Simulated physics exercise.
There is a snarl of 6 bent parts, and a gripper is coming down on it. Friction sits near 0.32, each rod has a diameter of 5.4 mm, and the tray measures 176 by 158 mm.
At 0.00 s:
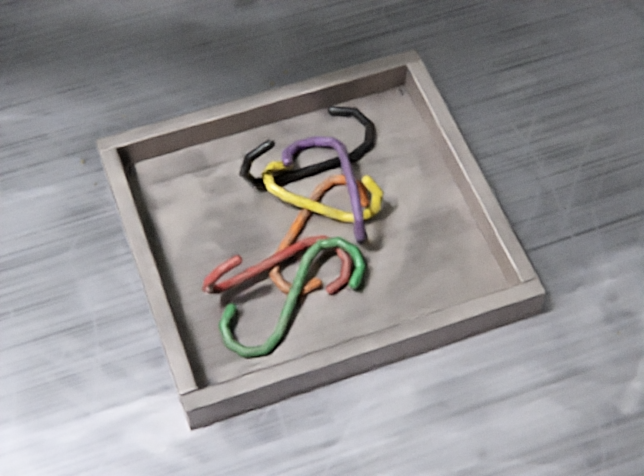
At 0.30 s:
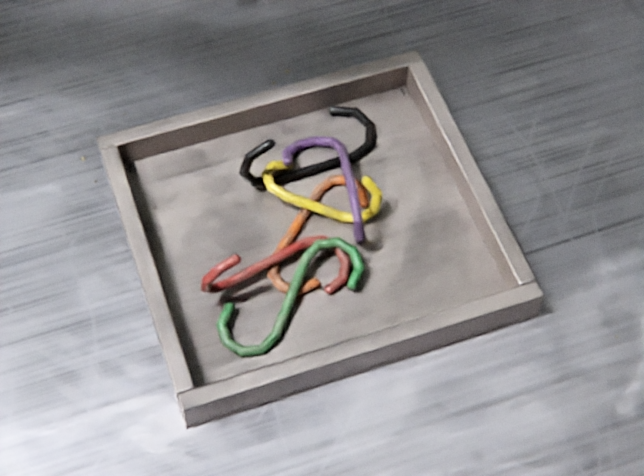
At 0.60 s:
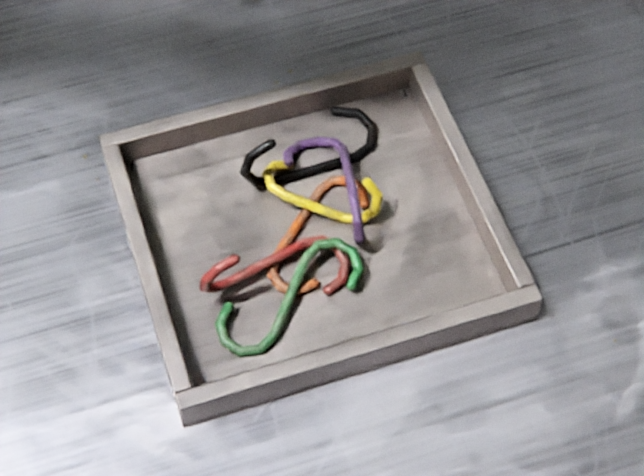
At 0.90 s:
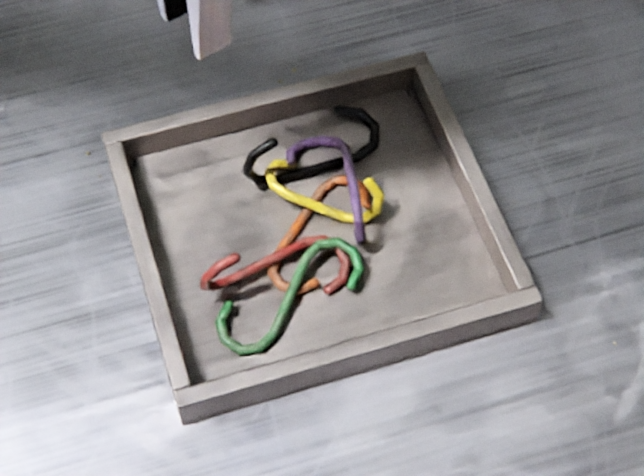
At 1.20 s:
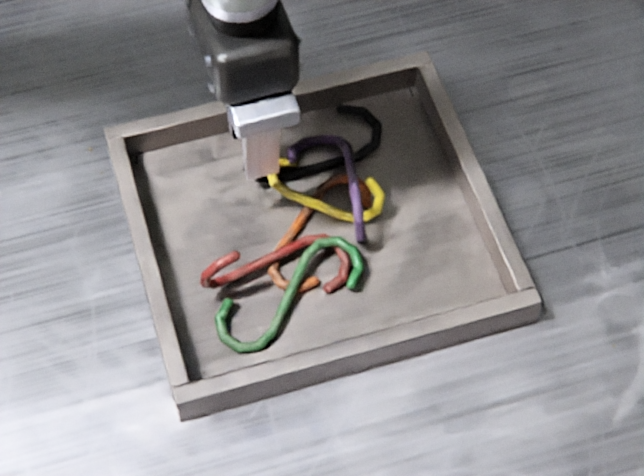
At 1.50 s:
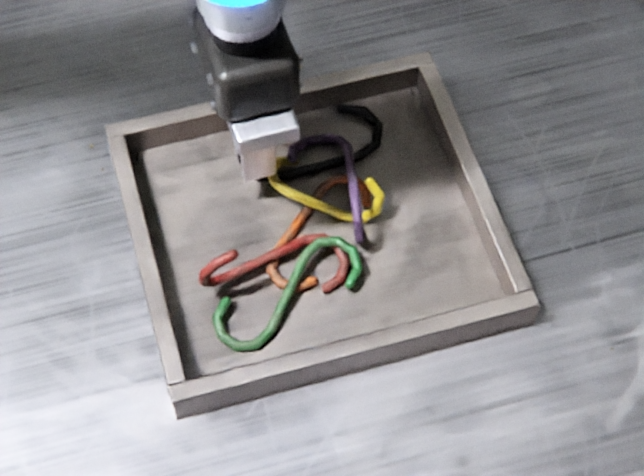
A robot gripper comes down into a tray of tangled hooks and closes on the black one.
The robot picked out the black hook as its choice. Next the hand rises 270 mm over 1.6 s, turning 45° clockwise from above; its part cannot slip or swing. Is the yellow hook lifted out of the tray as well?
Yes, it ends up in the air.
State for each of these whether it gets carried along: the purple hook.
The purple hook goes with it.
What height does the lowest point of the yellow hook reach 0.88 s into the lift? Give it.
I'd put it near 100 mm up.
After 1.98 s, lowest point more than 20 mm over the tray floor, black hook 58 mm.
After 2.38 s, lowest point more than 20 mm over the tray floor, black hook 159 mm, yellow hook 99 mm, purple hook 85 mm.
After 3.10 s, lowest point more than 20 mm over the tray floor, black hook 273 mm, yellow hook 215 mm, purple hook 198 mm.
At rest, hanging black hook 273 mm, yellow hook 214 mm, purple hook 199 mm; the other 3 are down.
